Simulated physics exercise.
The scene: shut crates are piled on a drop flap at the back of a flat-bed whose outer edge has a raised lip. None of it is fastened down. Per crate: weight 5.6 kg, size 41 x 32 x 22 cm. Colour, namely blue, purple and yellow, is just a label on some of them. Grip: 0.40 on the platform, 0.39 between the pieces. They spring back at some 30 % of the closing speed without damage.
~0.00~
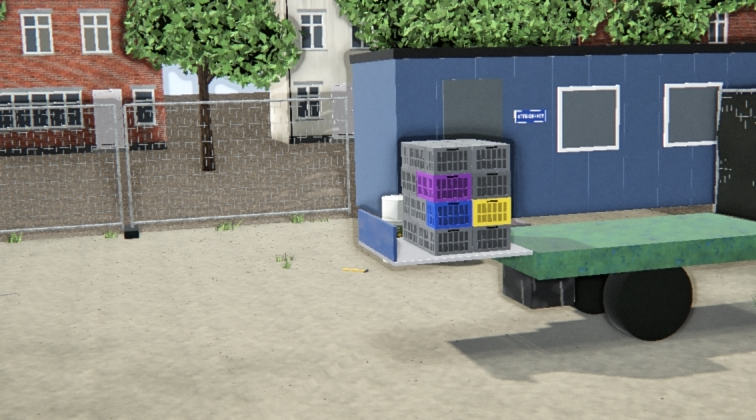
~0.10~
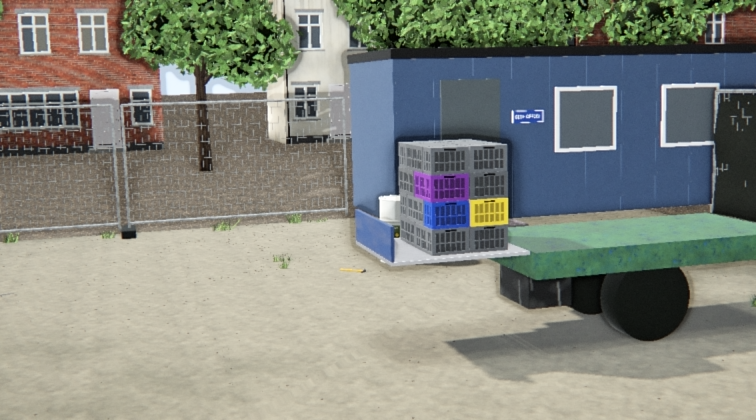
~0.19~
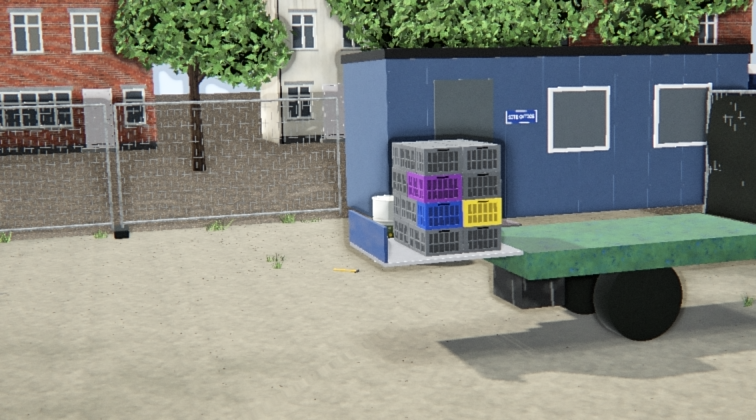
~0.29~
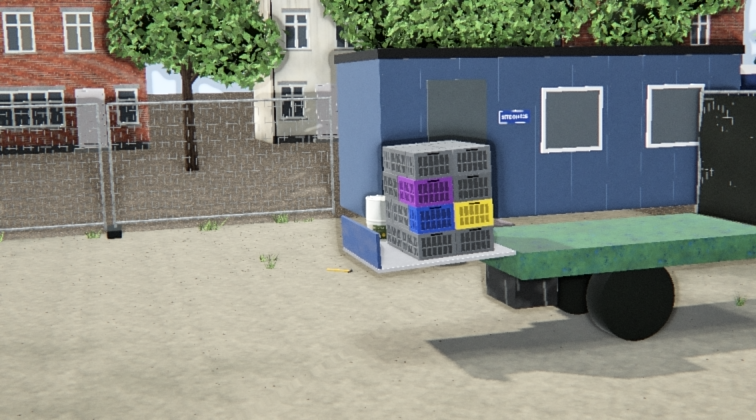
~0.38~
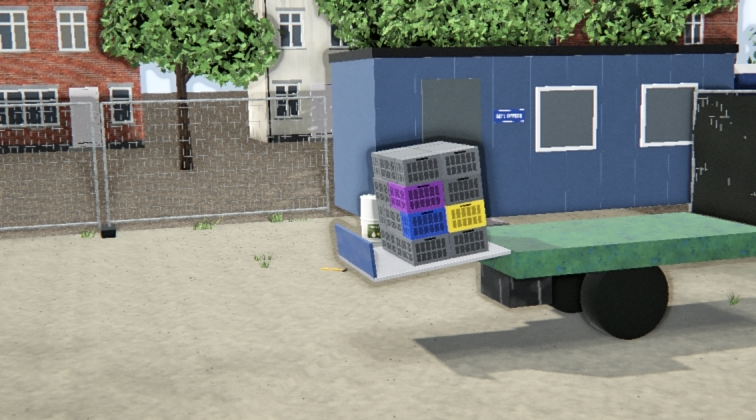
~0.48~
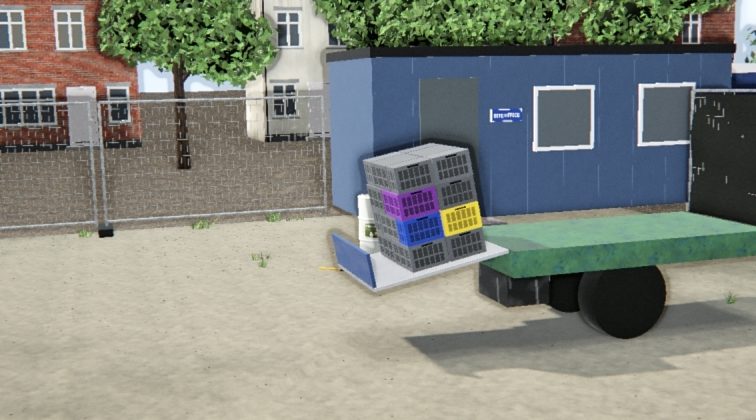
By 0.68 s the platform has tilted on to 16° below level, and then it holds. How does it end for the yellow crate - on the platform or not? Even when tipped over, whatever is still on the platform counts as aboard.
The yellow crate is still on the platform.
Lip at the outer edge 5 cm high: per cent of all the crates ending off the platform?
That would be 40 per cent.
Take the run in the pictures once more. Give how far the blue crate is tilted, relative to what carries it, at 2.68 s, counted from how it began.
Tilt from start: Approx. 30 degrees.
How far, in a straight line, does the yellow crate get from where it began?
Start and end lie near 30 cm apart.
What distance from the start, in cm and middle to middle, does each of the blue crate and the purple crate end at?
Well, the blue finishes about 50 cm from where it began, while the purple finishes about 190 cm from its start.
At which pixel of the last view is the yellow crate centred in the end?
At about (432, 226).
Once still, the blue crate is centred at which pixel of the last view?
About pixel (381, 252).
After 1.34 s, slope 16°; none of the 20 crates off the platform, 18 disturbed; yellow crate leaning 10°; purple crate leaning 9°.
After 1.84 s, slope 16°; 3 of the 20 crates off the platform; yellow crate leaning 30°; purple crate leaning 37°, 9 cm lower.
After 2.68 s, slope 16°; 8 of the 20 crates off the platform; yellow crate leaning 30°; purple crate on its side.
By the end (4.0 s), slope 16°; 8 of the 20 crates off the platform; yellow crate leaning 30°; purple crate upside down; blue crate leaning 30°. As the last picture would show them, middles, yellow crate near (432, 226), purple crate near (252, 356).
